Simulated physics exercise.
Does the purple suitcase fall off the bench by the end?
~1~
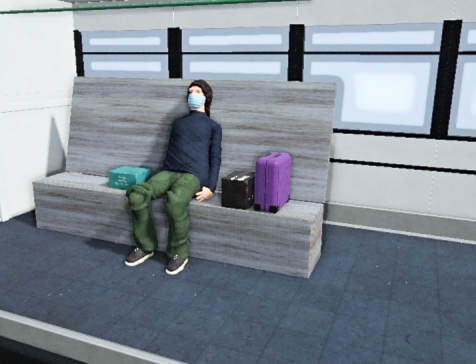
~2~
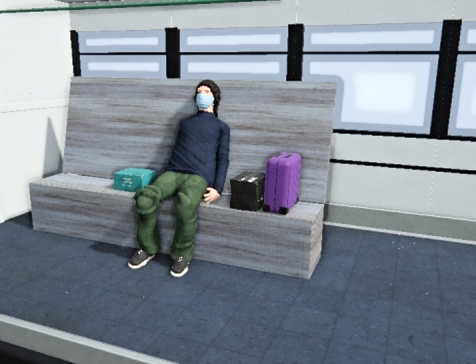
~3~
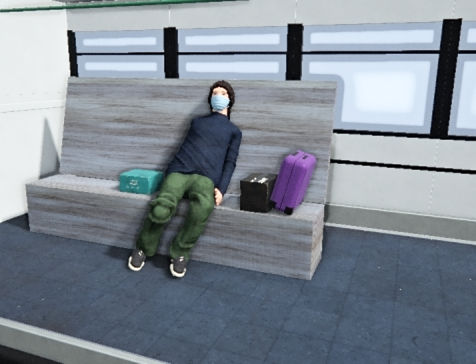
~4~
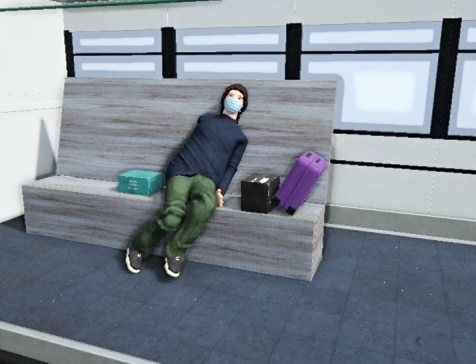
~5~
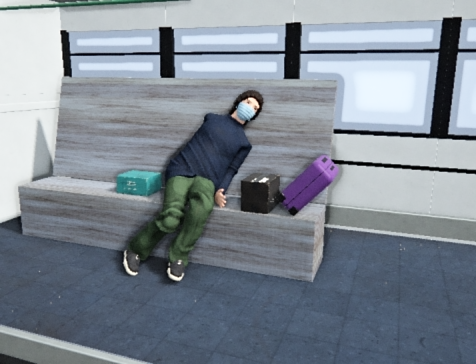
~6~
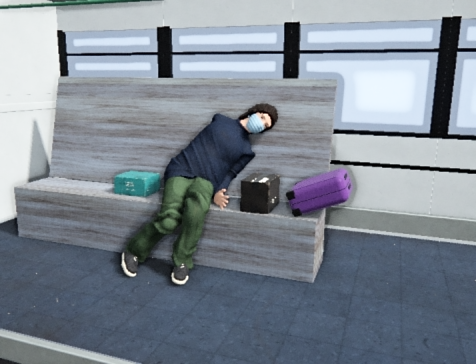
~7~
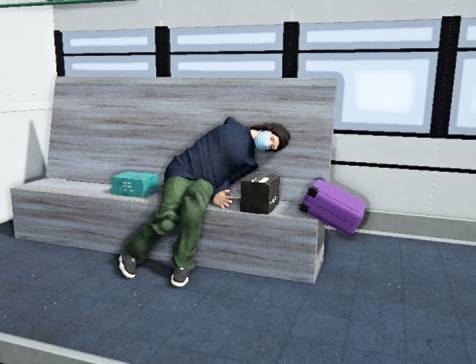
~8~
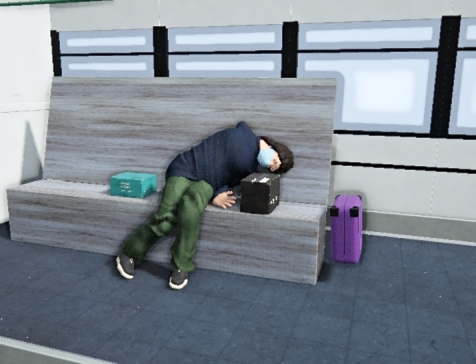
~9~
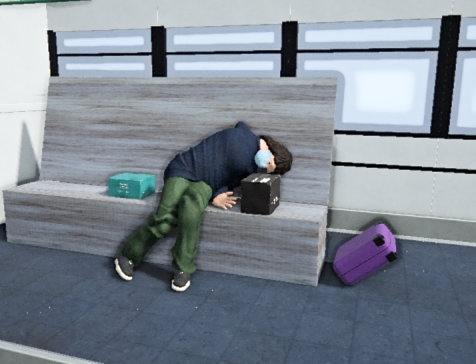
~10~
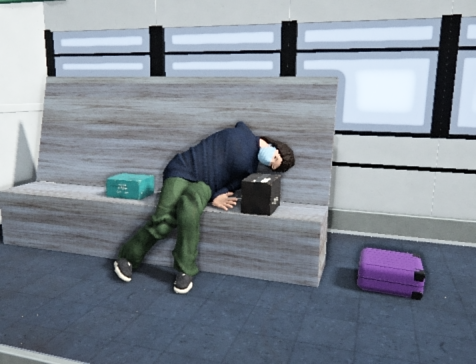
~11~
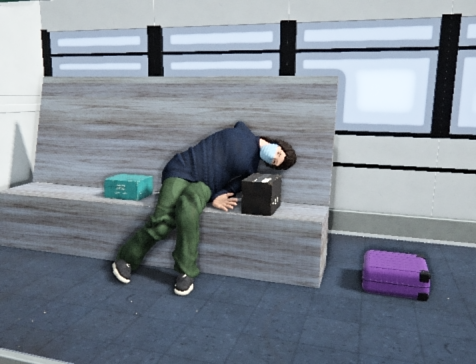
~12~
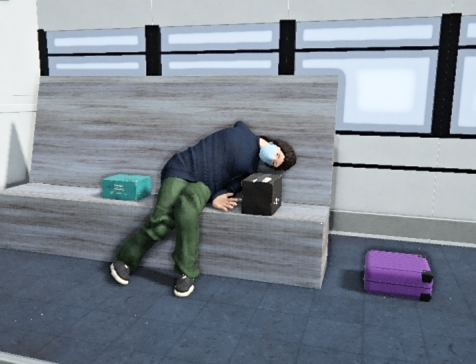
Yes, it slides right, tips over the right end of the bench and ends up lying on the floor.
